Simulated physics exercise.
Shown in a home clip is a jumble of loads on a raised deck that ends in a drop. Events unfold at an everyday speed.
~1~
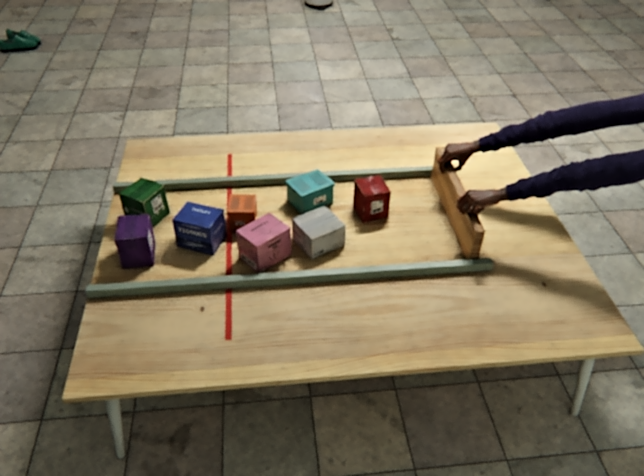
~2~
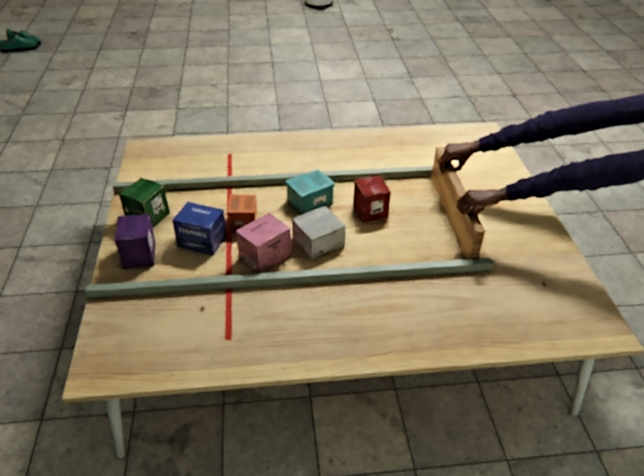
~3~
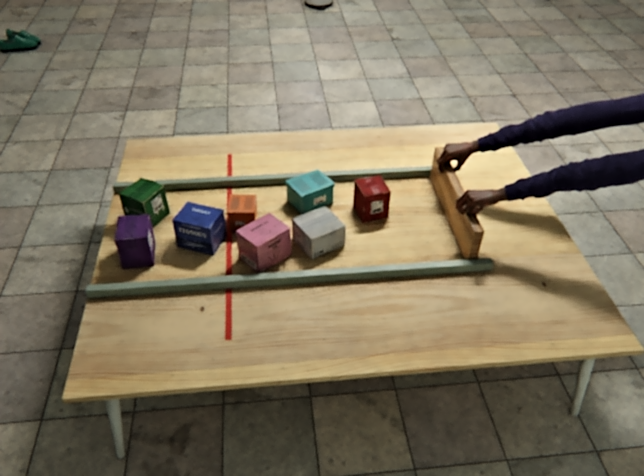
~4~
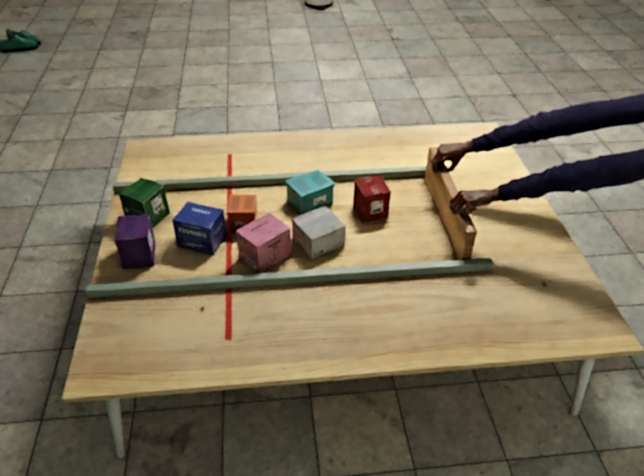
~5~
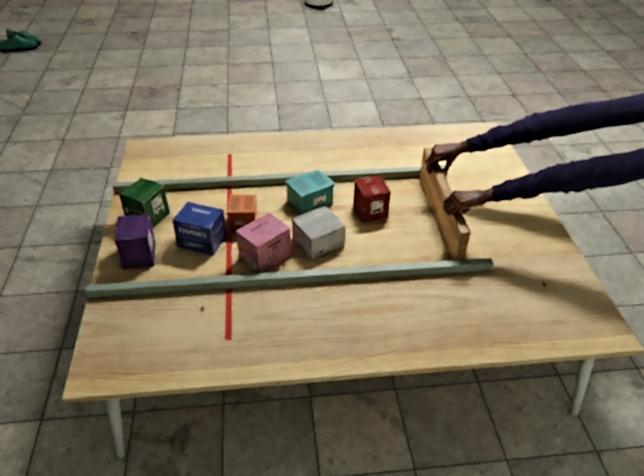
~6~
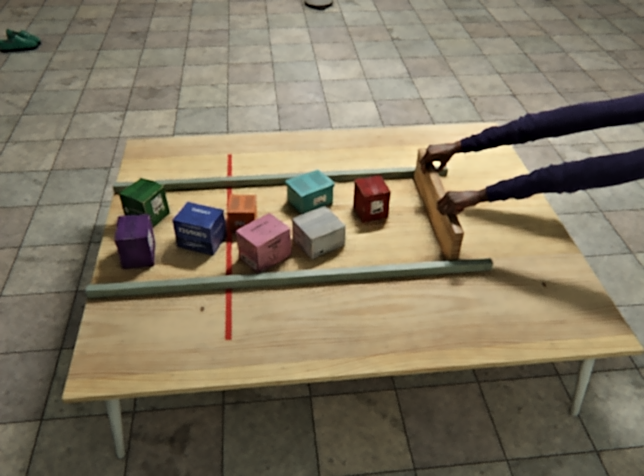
On a wooden table over a tiled floor, two hands hold still, then slide a plank slightly left toward scattered colourful boxes.
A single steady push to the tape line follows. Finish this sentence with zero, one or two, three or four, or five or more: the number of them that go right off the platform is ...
The number of them that go right off the platform is zero.
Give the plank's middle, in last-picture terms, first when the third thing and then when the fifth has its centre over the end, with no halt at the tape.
It sits around (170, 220) and after that around (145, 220).
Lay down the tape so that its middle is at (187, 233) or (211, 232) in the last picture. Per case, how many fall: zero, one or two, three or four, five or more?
One to two; not one.
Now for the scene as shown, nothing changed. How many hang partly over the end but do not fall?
The overhang total is 0.
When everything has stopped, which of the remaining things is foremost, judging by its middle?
The purple parcel ends nearest.
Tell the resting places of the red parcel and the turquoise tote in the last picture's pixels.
The red parcel comes to rest close to (214, 208), while the turquoise tote rests close to (209, 188).
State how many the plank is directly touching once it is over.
3 end up touching it.
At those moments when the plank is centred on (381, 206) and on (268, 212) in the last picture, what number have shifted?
Counting first: 1, next 6.
Soon after, none off yet; purple parcel at rest near (136, 241); green parcel at rest near (145, 204); blue box at rest near (200, 228).
At rest, the number that fall off is zero.
